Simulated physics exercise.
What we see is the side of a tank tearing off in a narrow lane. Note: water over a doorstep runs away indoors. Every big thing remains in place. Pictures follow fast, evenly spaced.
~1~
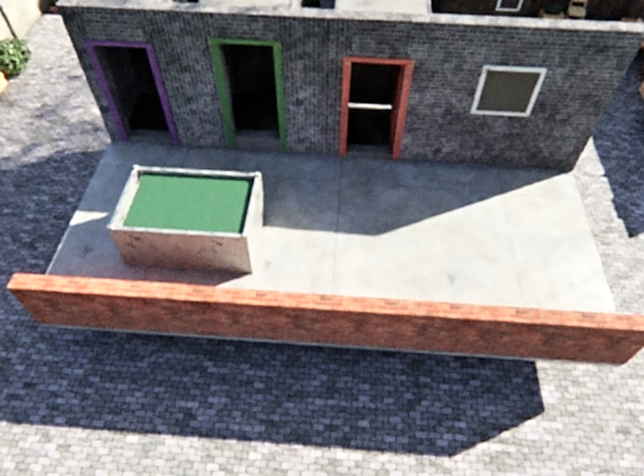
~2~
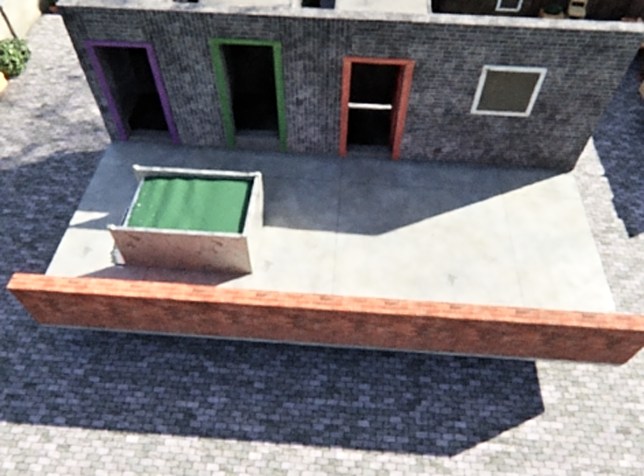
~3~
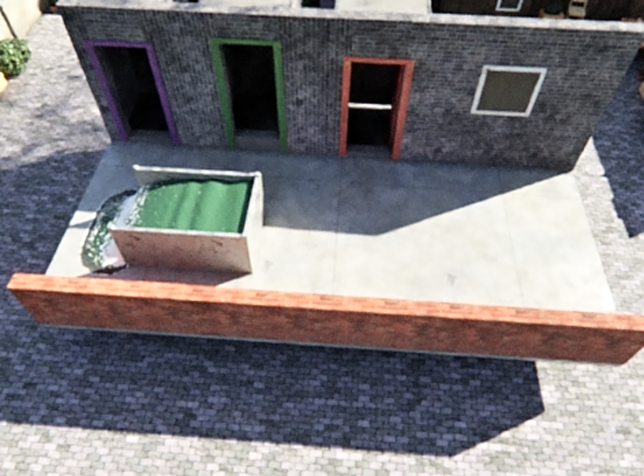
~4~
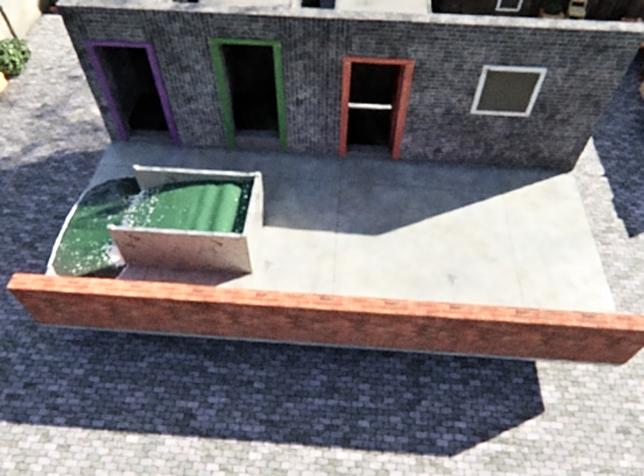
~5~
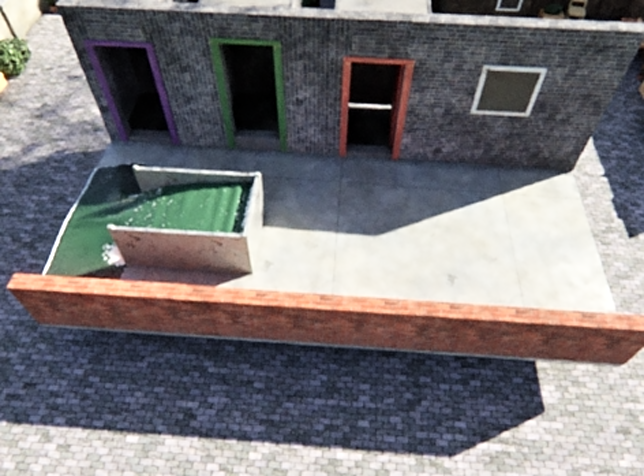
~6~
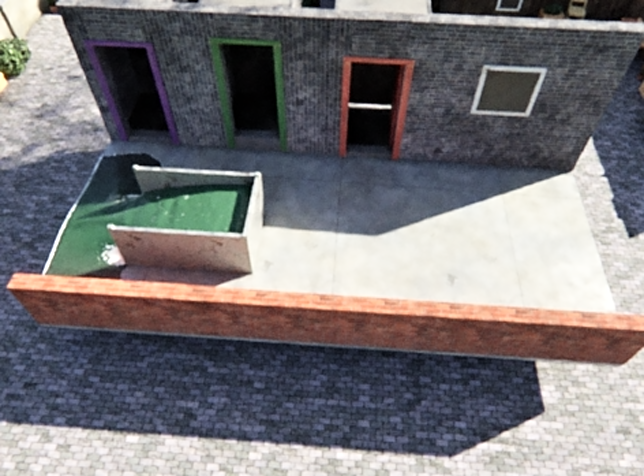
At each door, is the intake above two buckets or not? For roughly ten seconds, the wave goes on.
Purple door: Not above, green door: Not above, red door: Not above.
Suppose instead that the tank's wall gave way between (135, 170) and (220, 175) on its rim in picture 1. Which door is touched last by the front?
The red one, I reckon.
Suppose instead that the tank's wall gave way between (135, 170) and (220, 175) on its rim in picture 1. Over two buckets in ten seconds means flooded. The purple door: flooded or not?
Result: Purple door goes past the limit.
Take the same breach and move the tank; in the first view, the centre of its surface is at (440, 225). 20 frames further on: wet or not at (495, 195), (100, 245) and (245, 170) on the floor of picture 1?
First spot stays unwetted, second spot gets drenched, third spot gets drenched.
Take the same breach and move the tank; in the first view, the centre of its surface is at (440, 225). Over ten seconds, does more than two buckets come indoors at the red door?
Red: Under the limit.
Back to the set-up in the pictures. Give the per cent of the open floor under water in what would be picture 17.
I'd put it at roughly 15 per cent.
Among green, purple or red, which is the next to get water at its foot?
It's the purple-painted one.
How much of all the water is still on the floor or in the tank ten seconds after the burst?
Close to 12 in a hundred.
A moment on, water covers 10 % of the floor; the purple door wet at the sill, nothing in, the green door not reached, the red door not reached.
Next, water covers 15 % of the floor; the purple door wet at the sill, nothing in, the green door not reached, the red door not reached.
Then, water covers 10 % of the floor; the purple door wet at the sill, nothing in, the green door not reached, the red door not reached.
Later, water covers 10 % of the floor; the purple door wet at the sill, nothing in, the green door not reached, the red door not reached.
In the end, water covers 5 % of the floor; the purple door wet at the sill, nothing in, the green door not reached, the red door not reached.
